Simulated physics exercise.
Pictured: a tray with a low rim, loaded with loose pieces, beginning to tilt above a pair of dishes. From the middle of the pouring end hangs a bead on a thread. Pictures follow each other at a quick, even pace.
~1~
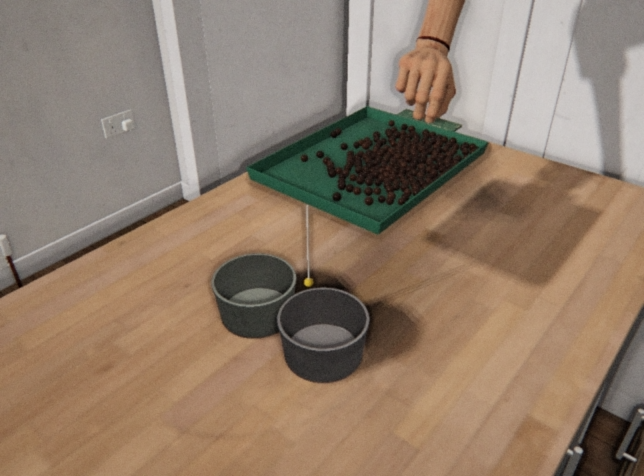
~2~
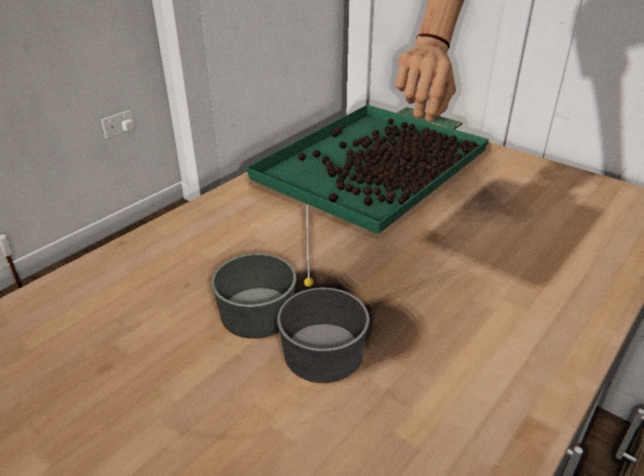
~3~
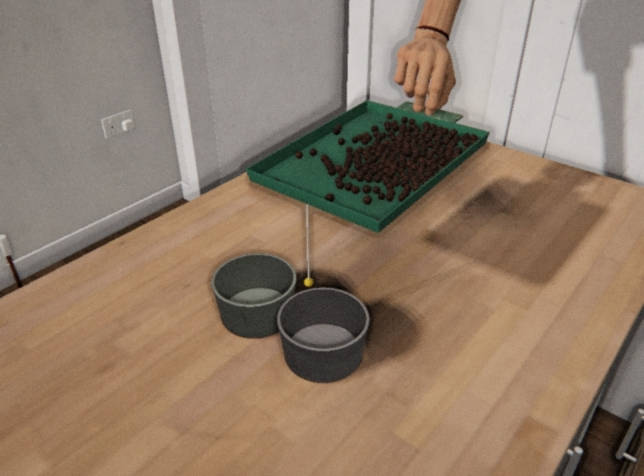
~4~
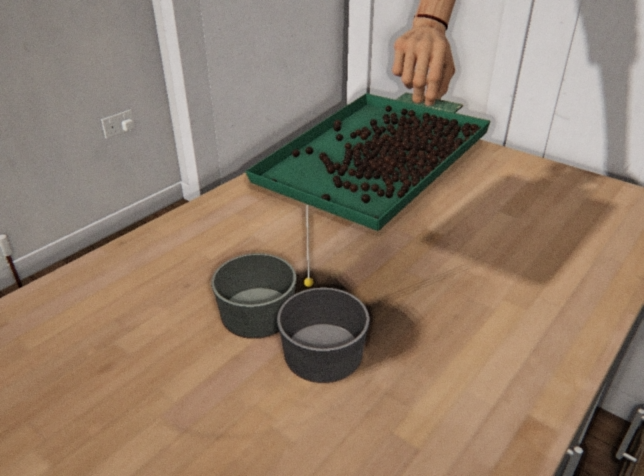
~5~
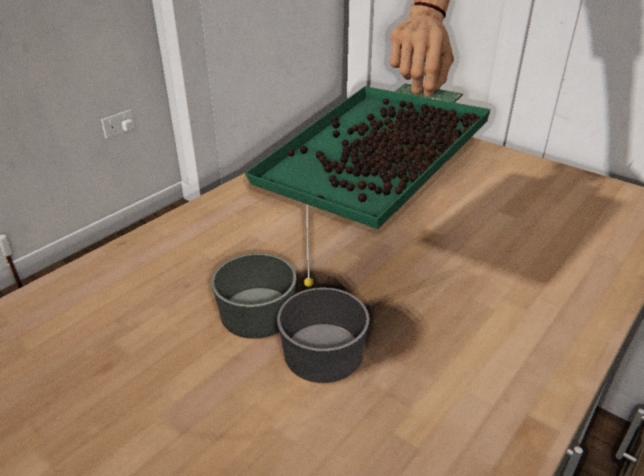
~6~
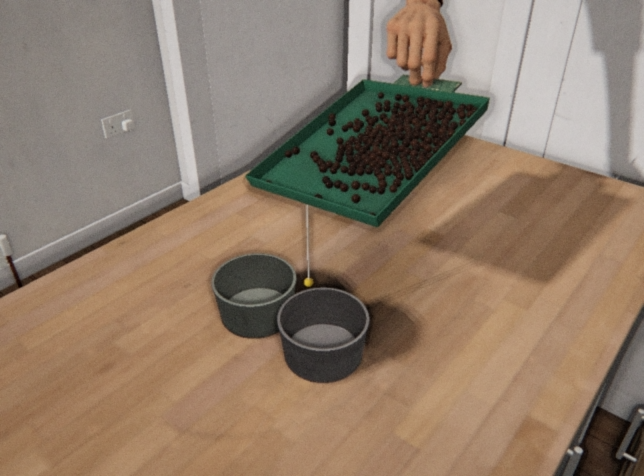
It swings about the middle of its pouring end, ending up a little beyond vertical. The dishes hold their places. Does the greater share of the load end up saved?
Yes.
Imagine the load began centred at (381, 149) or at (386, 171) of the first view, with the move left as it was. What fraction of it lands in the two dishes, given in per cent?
Estimate: 80 % first, 90 % second.
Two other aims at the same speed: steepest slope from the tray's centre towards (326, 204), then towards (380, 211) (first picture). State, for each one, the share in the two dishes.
For the first it's near 60 %, for the second near 30 %.
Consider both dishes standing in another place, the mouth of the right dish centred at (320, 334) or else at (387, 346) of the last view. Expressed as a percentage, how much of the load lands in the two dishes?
You'd get 60 in a hundred the first time and 0 in a hundred the second.
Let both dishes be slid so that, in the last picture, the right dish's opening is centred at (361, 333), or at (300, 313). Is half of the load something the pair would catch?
Catch, run one: Below the halfway mark; run two: Past the halfway mark.
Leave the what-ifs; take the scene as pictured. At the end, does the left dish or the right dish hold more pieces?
The one that comes out ahead is the leftward one.
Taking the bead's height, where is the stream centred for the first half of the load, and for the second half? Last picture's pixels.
(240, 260) for the early half, (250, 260) for the late half.
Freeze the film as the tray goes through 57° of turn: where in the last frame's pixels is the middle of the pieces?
The load's middle is around (285, 172).
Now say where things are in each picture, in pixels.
The first picture shows corners of the pouring end (249, 167) and (379, 221), level; middle of the load (401, 162), chocolate balls; left dish (226, 314); right dish (295, 357); bead on its thread (309, 282).
The second picture shows corners of the pouring end (249, 167) and (379, 221), level; middle of the load (402, 160).
The third picture shows corners of the pouring end (249, 169) and (378, 220), tipped barely, lowest at the left corner; middle of the load (402, 156).
The fourth picture shows corners of the pouring end (249, 171) and (377, 218), tipped a little, lowest at the left corner; middle of the load (401, 150), about a tenth on the move.
The fifth picture shows corners of the pouring end (248, 173) and (376, 216), tipped a little, lowest at the left corner; middle of the load (399, 145), about a tenth on the move.
The sixth picture shows corners of the pouring end (248, 175) and (375, 215), tipped a little, lowest at the left corner; middle of the load (394, 140), almost all on the move; left dish (226, 314); right dish (295, 357).
Just after the last frame, tray tipped steeply; the larger part on the tray; about a tenth in the left dish; just a few outside both; about a tenth in the air.
A moment on, tray tipped right over; about a tenth on the tray; just a few in the right dish; the larger part in the left dish; about a tenth outside both; about a tenth in the air.
Further on, tray tipped past a quarter turn; just a few in the right dish; almost all in the left dish; about a tenth outside both.
When it is over, tray tipped past a quarter turn; just a few in the right dish; almost all in the left dish; about a tenth outside both.
